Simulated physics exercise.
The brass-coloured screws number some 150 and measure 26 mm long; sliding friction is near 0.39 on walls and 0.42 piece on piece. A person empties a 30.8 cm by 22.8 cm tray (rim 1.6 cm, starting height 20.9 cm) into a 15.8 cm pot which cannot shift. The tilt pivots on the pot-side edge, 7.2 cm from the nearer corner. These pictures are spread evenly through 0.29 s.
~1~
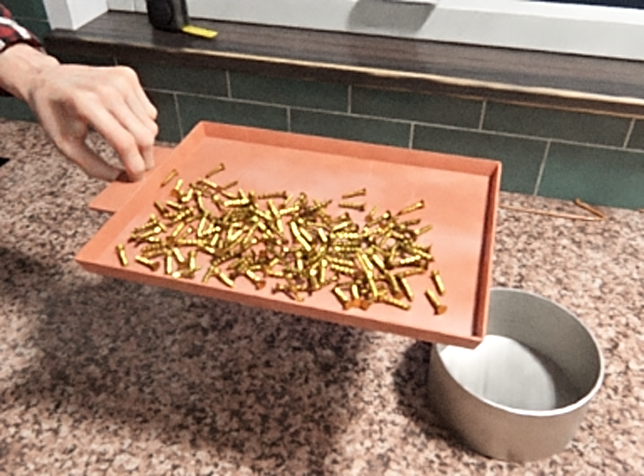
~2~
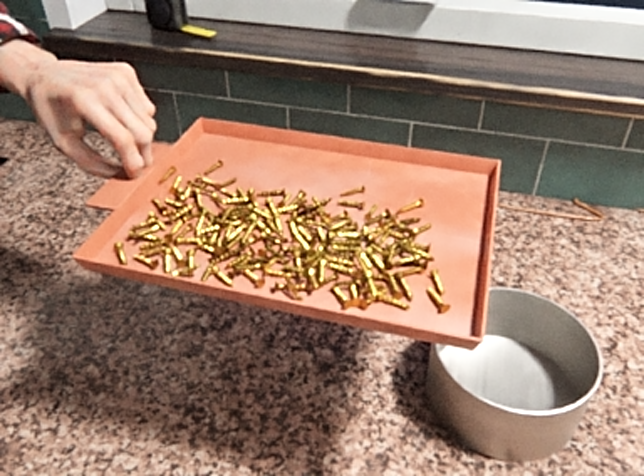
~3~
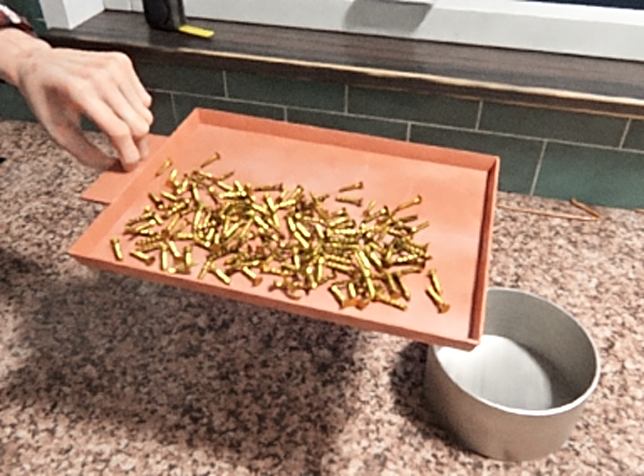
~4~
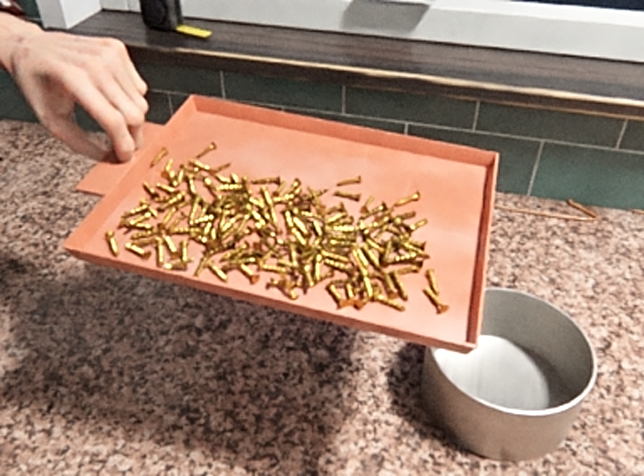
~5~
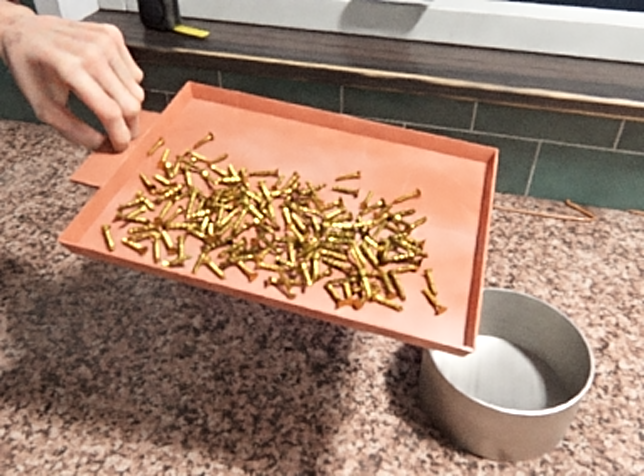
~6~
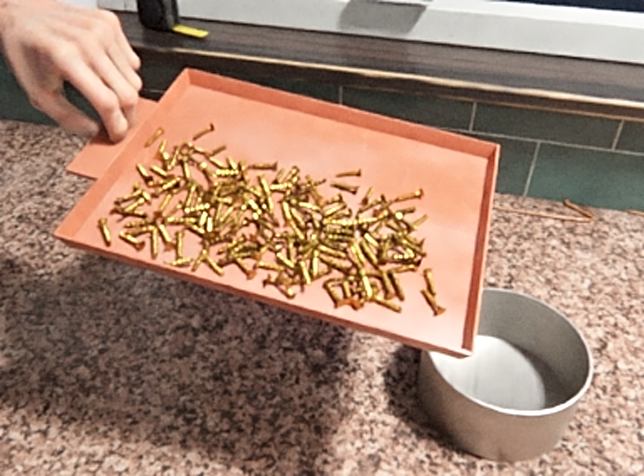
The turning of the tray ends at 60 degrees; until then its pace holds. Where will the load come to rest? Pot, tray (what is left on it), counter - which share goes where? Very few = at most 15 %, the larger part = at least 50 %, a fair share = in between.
Pot - very few, tray - a fair share, counter - the larger part.
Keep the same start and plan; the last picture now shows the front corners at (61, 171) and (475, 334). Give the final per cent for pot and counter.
Final per cent - pot 40, counter 20.
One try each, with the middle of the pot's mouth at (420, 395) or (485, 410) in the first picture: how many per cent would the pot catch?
Roughly 30 and 25 percent.
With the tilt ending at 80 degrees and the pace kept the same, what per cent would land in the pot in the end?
In that case, near 0 percent.
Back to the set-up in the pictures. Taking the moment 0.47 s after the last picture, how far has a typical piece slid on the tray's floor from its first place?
Roughly 5 cm.
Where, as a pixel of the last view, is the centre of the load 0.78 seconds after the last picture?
Close to pixel (350, 272).
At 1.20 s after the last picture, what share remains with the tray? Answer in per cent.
Some 70 per cent of the load.
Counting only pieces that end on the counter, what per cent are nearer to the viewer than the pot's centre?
Share: Roughly 100 %.
Then, 0.47 s after the last picture, tilt 35 degrees; the tray holds 100 %, the pot 0 %.
Then, 0.78 s after the last picture, tilt 50 degrees; the tray holds 100 %, the pot 0 %.
Then, 1.20 s after the last picture, tilt 60 degrees; the tray holds 70 %, the pot 0 %.
In the end, pot 0 %, tray 35 %, counter 65 %.
